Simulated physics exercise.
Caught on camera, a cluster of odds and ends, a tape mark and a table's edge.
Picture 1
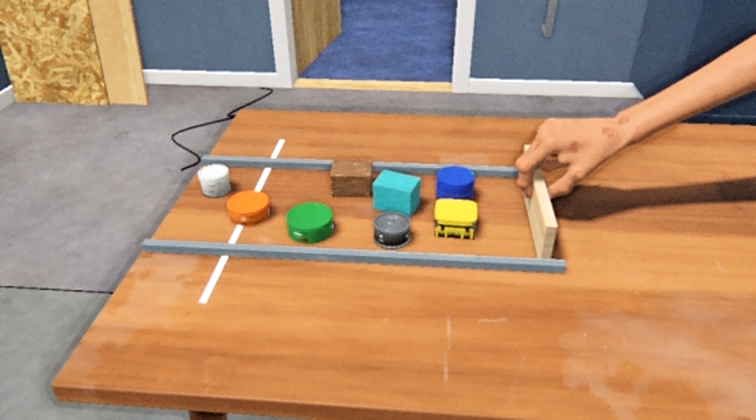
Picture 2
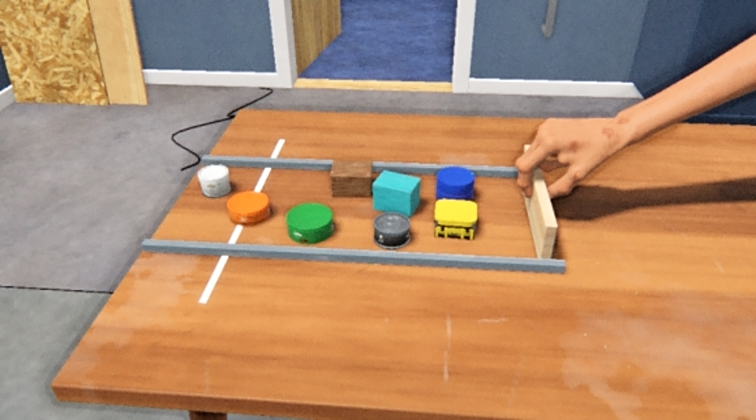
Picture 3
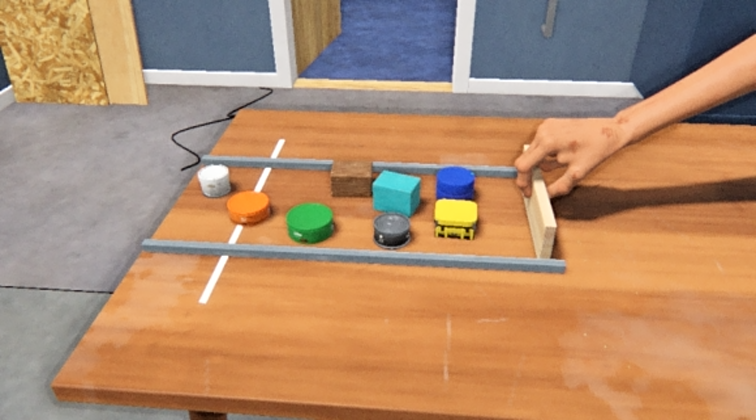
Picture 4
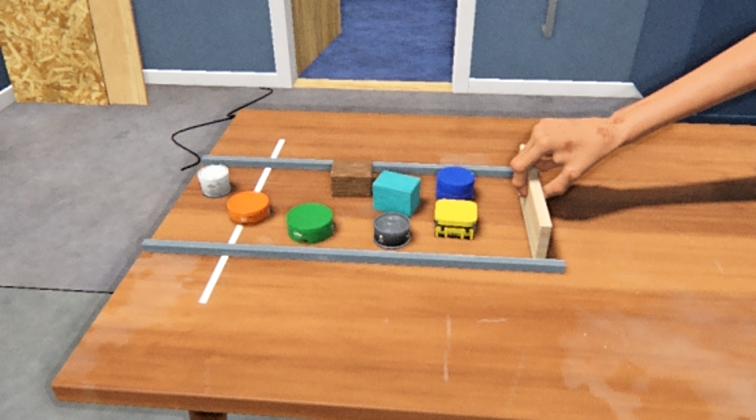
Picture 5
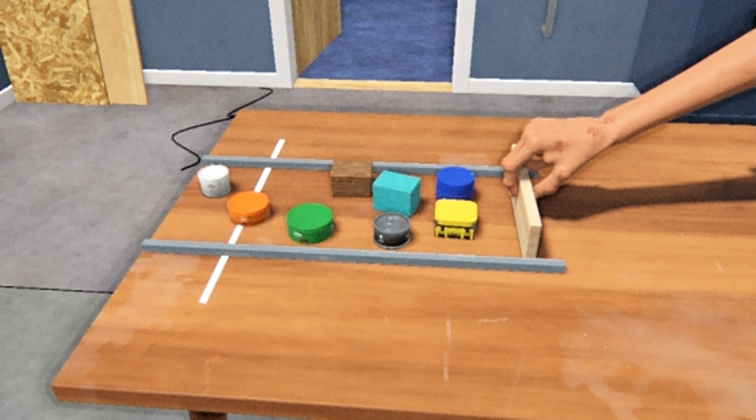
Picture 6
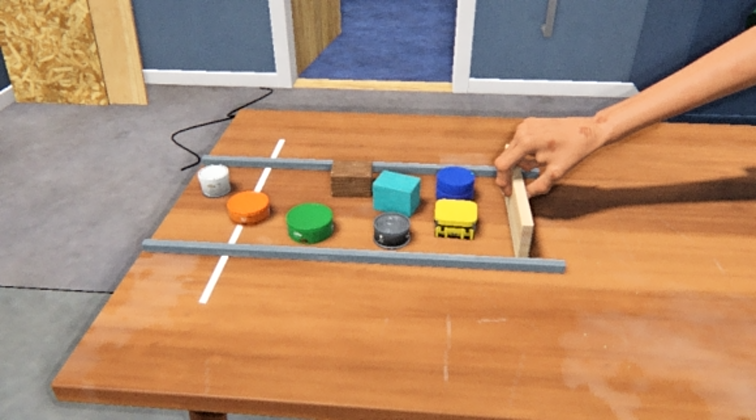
On a wooden table in a grey-floored room with blue walls and an open doorway, the fixed view looks down from the front. Between two grey rails sit a white tin, orange and green tubs, a brown block, a turquoise block, a black pot, a blue tub and a yellow case, with white tape crossing at left. A hand at right holds a pale board upright, nearly still at first, then slides it slightly left.
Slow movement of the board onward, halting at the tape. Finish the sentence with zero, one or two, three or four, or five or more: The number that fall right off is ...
The number that fall right off is one or two.
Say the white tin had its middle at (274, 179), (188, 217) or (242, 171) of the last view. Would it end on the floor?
Keeps its place; Slips off; Slips off.
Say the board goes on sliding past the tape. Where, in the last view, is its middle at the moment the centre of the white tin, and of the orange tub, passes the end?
I'd put it close to (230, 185), and close to (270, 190) for the other one.
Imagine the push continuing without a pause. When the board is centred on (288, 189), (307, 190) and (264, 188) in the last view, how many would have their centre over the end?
Respectively 0, 0 and 1.
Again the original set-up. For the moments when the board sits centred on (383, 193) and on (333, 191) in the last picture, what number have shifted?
By the first moment it's 6, by the second it's 7.
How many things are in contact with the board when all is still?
Total: 3.
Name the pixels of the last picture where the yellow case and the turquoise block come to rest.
They end up close to (221, 217) and (226, 190).
Soon after, none off yet; white tin at rest near (215, 181); orange tub at rest near (249, 209); green tub moving near (303, 222).
At rest, the number that fall off is one or two; fallen, orange tub.
